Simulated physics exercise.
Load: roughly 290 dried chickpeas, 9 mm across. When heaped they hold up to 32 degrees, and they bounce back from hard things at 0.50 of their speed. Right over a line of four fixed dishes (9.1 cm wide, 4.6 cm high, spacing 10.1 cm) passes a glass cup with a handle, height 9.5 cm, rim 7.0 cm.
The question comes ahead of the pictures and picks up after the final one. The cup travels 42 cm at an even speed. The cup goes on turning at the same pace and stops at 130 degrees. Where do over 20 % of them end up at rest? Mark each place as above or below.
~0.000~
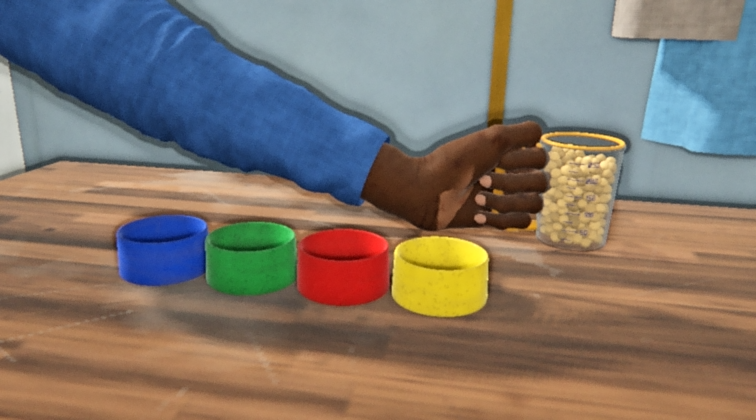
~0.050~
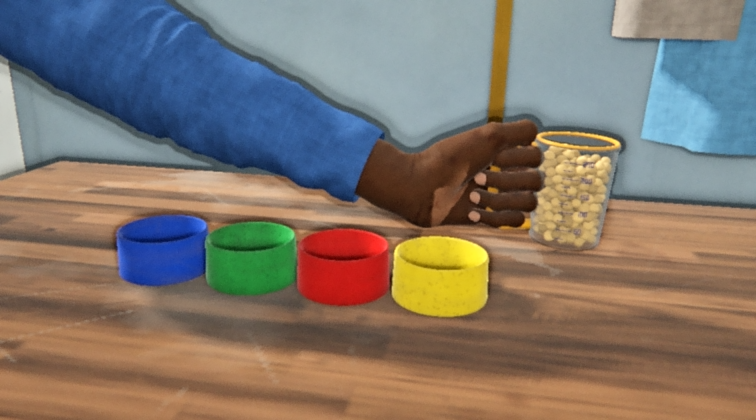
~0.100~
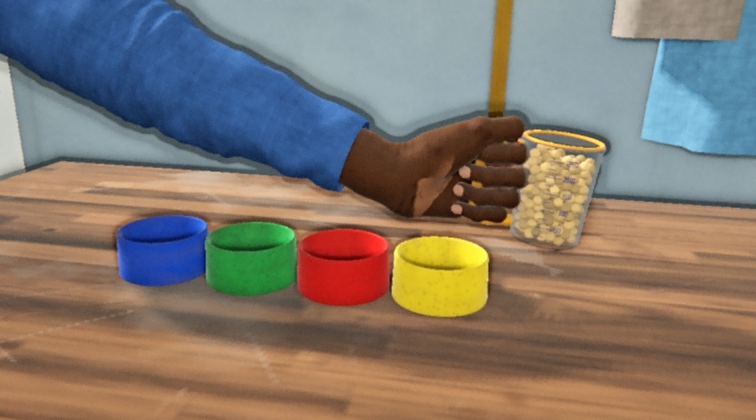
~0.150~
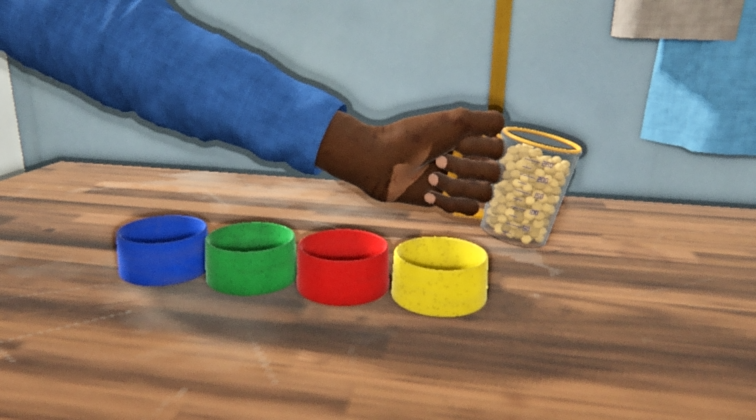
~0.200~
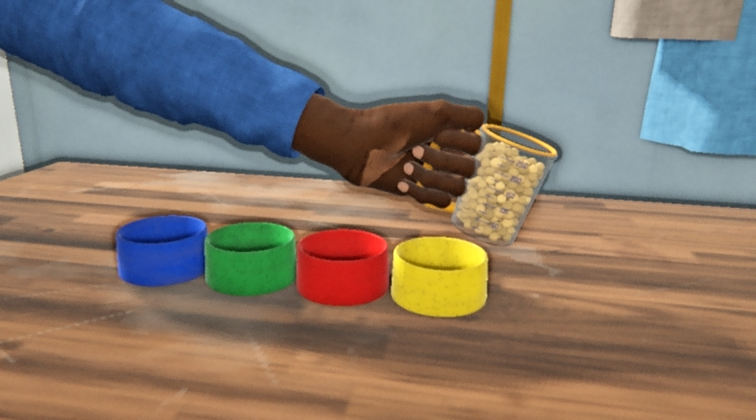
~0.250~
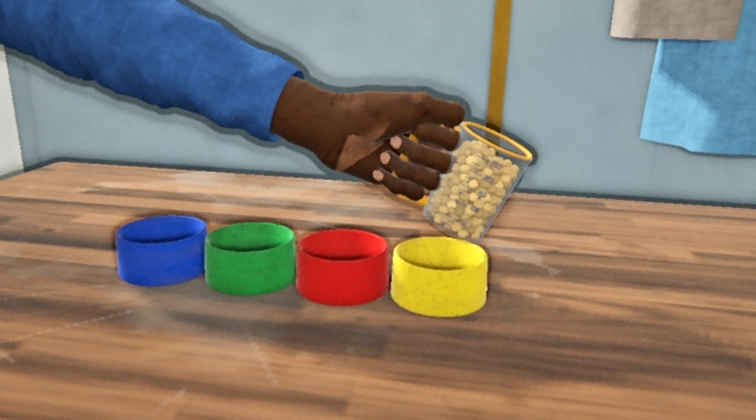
Marks: Red below, blue above, green above, yellow below, counter above.
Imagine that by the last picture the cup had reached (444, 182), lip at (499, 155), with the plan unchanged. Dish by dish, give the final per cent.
Dish by dish: Red 0 per cent, blue 30 per cent, green 30 per cent, yellow 0 per cent.
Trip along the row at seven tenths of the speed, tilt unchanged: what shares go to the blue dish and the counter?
Shares: Blue 20, counter 10.
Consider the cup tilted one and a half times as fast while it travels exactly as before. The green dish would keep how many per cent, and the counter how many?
Result - green dish: 50; counter: 20.
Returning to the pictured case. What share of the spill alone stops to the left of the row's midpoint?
100 per cent.
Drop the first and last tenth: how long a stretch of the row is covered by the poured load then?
I'd put it near 12 cm.
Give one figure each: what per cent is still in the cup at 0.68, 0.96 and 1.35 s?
Roughly 100, then 95, then 5.
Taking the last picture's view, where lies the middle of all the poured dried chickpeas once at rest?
(207, 265).
After 0.68 s, tilt 75 degrees; cup holds 100 %.
Then, at 0.96 s, tilt 108 degrees; cup holds 95 %.
After 1.35 s, tilt 130 degrees; cup holds 5 %, blue 35 %, green 25 %.
By 2.0 s all is still; red 0 %, blue 35 %, green 30 %, yellow 0 %, counter 40 %.
